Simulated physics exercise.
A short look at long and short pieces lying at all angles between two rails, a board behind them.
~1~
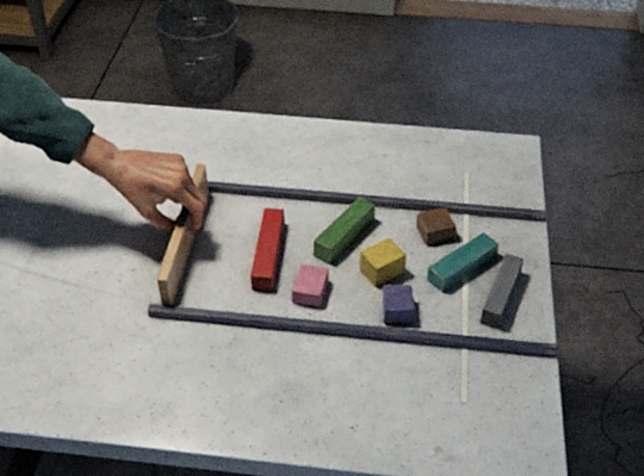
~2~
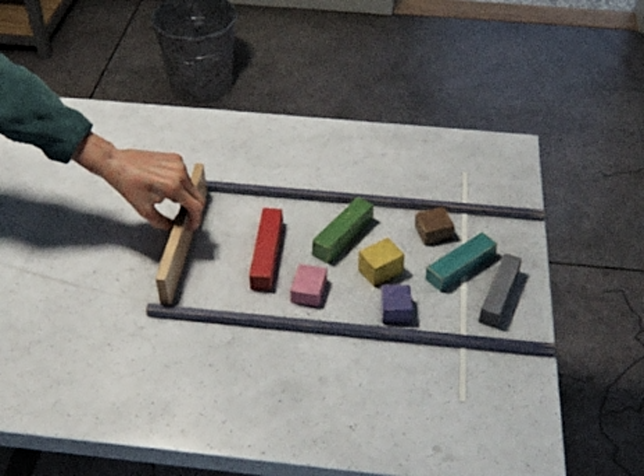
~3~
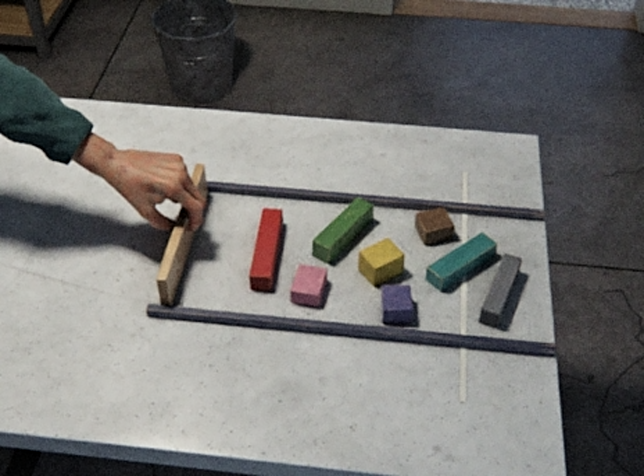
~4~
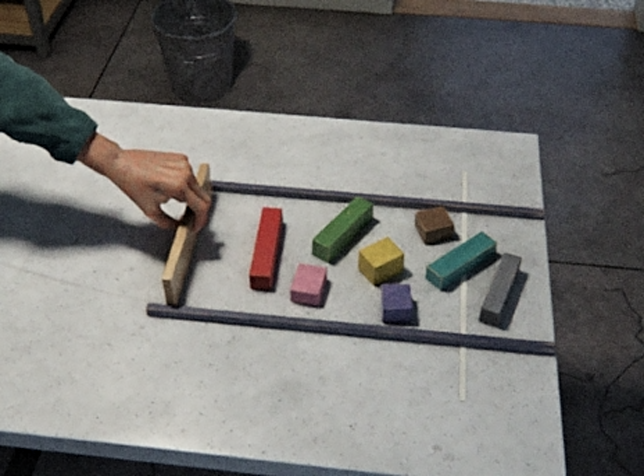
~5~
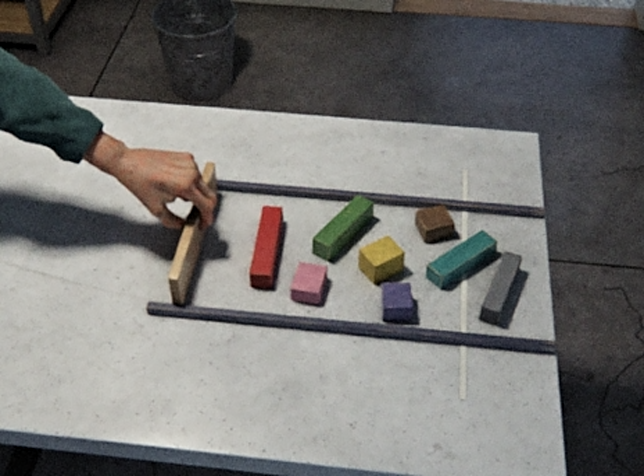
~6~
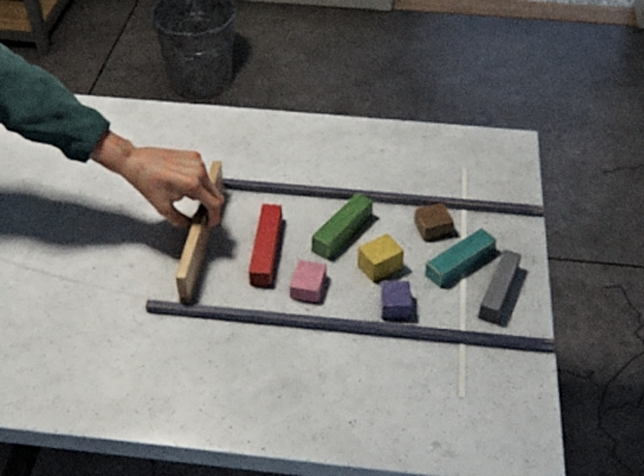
To begin with, a hand in a green sleeve holds a wooden board upright between two dark rails, left of scattered coloured blocks, some lying near a pale strip. The board stays almost still, then the hand slides it slightly right, leaving a narrower gap before the unmoved red stick.
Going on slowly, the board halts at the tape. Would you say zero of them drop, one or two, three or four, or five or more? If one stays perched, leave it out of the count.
Fallen: A single one or a pair.
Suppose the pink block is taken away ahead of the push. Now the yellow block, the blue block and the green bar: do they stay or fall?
Yellow block still up, blue block still up, green bar still up.
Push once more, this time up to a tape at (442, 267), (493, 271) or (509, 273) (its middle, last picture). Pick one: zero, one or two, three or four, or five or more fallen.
The three counts come out as zero, three to four and five or over.
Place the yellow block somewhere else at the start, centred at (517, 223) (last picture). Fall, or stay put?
Lab note: It goes off the edge.
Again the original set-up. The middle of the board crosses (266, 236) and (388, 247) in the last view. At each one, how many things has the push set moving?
Counting first: 1, next 7.
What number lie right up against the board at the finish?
1.
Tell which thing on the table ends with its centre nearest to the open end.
The one in question is the turquoise bar.
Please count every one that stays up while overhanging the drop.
The total comes out at 1.
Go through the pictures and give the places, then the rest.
Grey stick (502, 290); turquoise bar (463, 261); brown block (436, 226); board (185, 232); tape (466, 273), in the first picture.
Turquoise bar (462, 261); green bar (343, 230), in the second picture.
Brown block (434, 226); pink block (309, 285), in the third picture.
Grey stick (501, 288); yellow block (381, 261), in the fourth picture.
Turquoise bar (462, 259); red stick (267, 246), in the fifth picture.
Grey stick (500, 285); turquoise bar (461, 257); brown block (434, 222); board (202, 230); tape (463, 269), in the sixth picture.
Early on, none off yet; grey stick at rest near (500, 285); turquoise bar at rest near (461, 257); brown block at rest near (434, 222).
A while later, none off yet; grey stick at rest near (500, 285); turquoise bar travelled a little near (473, 262); brown block travelled a little near (444, 224).
Finally, the number that fall off is one or two; lost, grey stick.
